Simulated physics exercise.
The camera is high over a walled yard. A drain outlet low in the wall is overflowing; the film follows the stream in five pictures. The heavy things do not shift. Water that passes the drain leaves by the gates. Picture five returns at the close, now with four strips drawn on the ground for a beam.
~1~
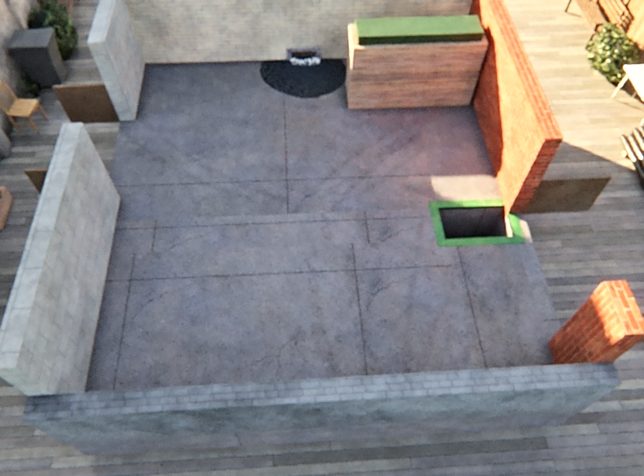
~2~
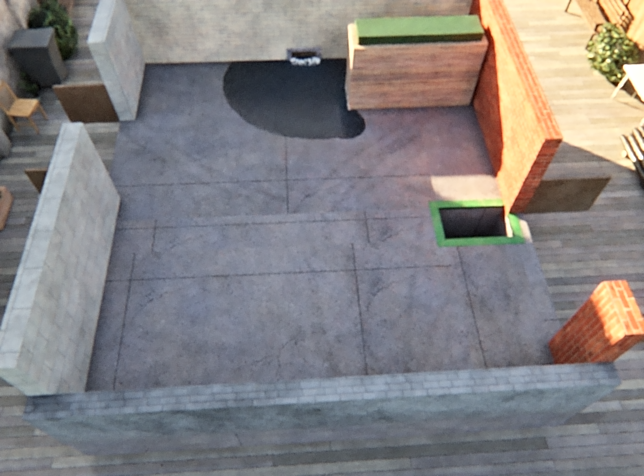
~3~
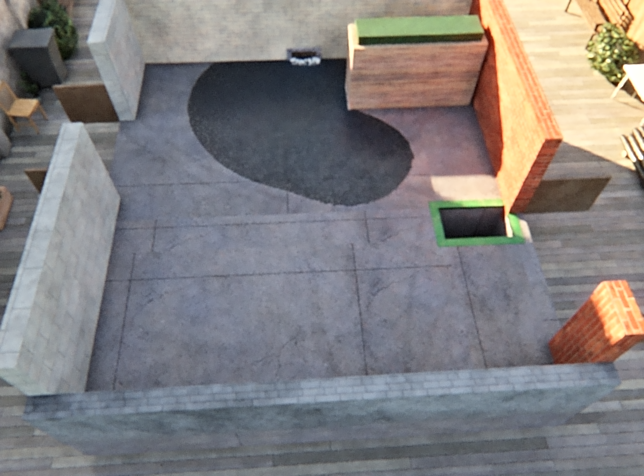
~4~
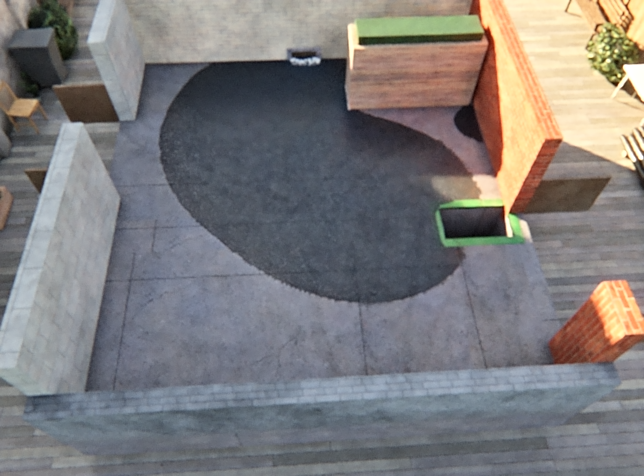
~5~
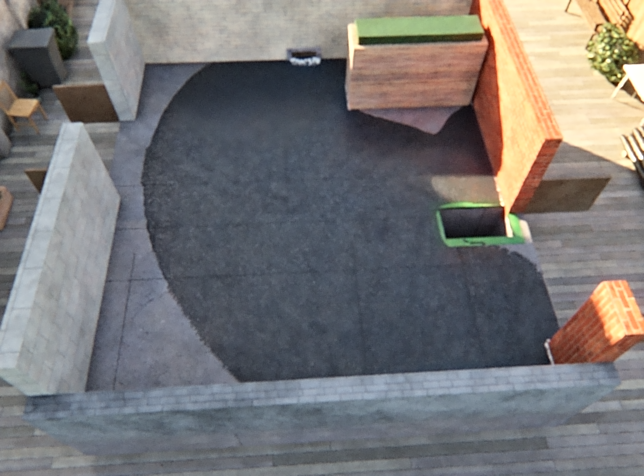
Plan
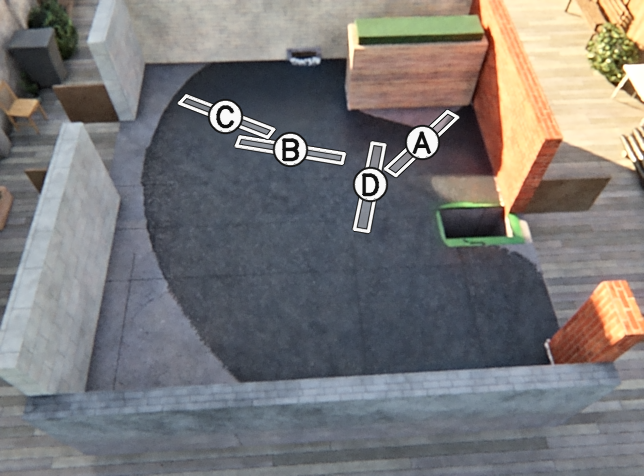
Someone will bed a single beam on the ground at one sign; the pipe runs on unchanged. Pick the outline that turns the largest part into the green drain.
B beats the others.
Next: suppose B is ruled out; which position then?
It is C.
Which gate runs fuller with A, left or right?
The right gate.
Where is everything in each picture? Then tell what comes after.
Outfall at (304, 54); green drain at (476, 222); open gate at (526, 273); open gate at (128, 157); water covers 4 % of the ground and shows as far out as (307, 93); green drain still dry.
Water covers 12 % of the ground and shows as far out as (310, 137); green drain still dry.
Water covers 28 % of the ground and shows as far out as (381, 190); green drain still dry.
Water covers 49 % of the ground and shows as far out as (414, 286); green drain taking water.
Water covers 75 % of the ground and shows as far out as (531, 331); green drain taking water.
On the marked copy, A from (390, 172) to (452, 114); B from (238, 141) to (343, 158); C from (182, 99) to (270, 133); D from (361, 230) to (378, 144).
For position A, about 23 % of the stream runs into the green drain, about 75 % out by the gates.
For position B, about 57 % of the stream runs into the green drain, about 41 % out by the gates.
For position C, about 38 % of the stream runs into the green drain, about 60 % out by the gates.
For position D, about 28 % of the stream runs into the green drain, about 71 % out by the gates.
